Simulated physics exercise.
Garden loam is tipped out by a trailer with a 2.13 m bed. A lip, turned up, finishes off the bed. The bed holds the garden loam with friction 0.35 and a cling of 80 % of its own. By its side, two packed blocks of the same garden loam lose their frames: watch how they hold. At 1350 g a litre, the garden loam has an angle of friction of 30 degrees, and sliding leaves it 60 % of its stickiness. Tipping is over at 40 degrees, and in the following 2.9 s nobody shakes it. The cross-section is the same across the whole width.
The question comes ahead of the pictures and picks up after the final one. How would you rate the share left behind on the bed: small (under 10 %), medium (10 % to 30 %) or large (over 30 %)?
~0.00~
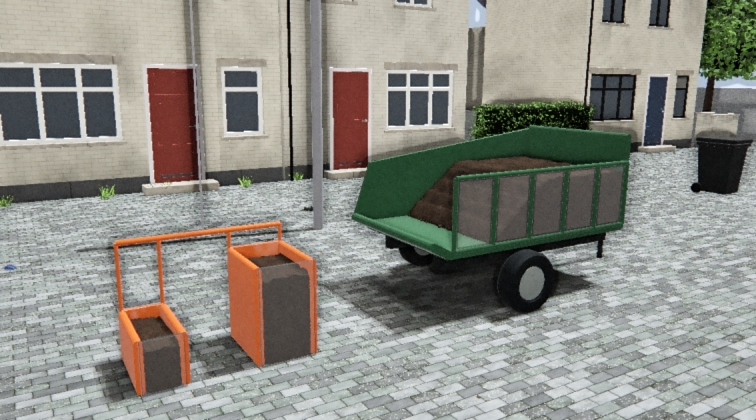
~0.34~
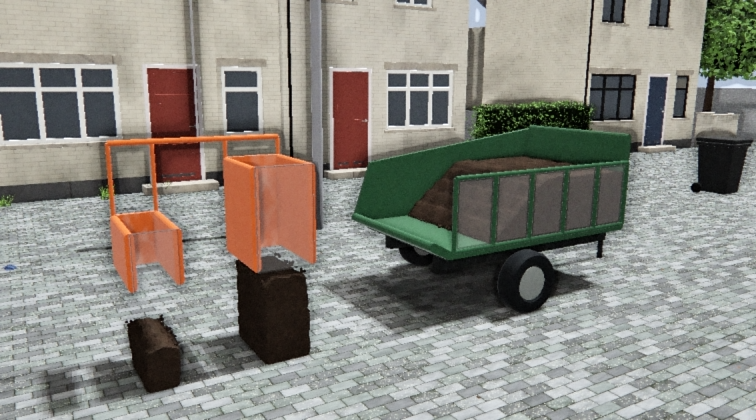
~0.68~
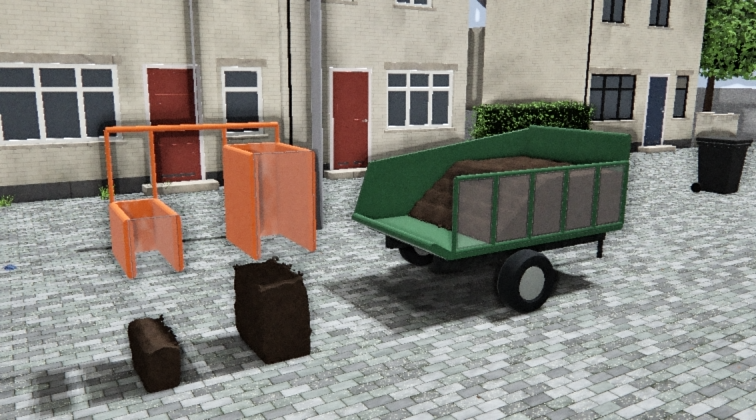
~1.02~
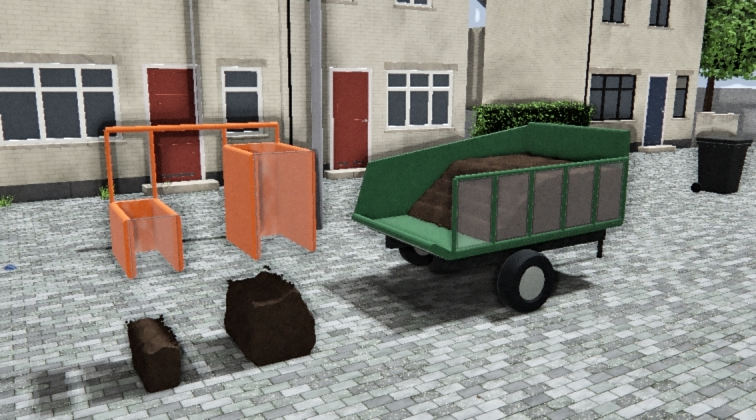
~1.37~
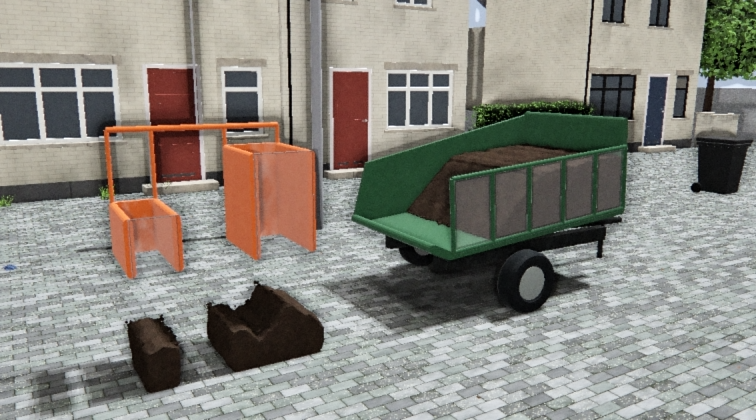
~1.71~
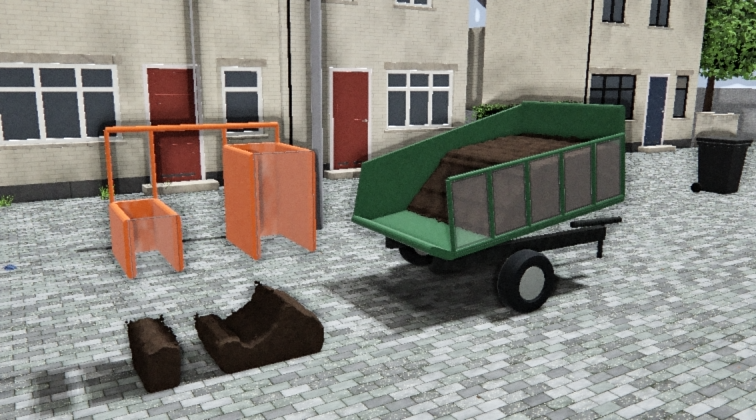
Roughly medium.
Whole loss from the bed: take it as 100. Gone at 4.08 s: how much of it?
0 per cent.
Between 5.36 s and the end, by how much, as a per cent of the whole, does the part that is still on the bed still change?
Close to 70 percent of the whole.
After 2.79 s, the tilt is 18 degrees and 100 % is on the bed.
After 4.08 s, the tilt is 31 degrees and 100 % is on the bed.
After 5.36 s, the tilt is 40 degrees and 86 % is on the bed.
After 6.65 s, the tilt is 40 degrees and 16 % is on the bed.
After 8.11 s, at the end, the tilt is 40 degrees and 15 % is on the bed.
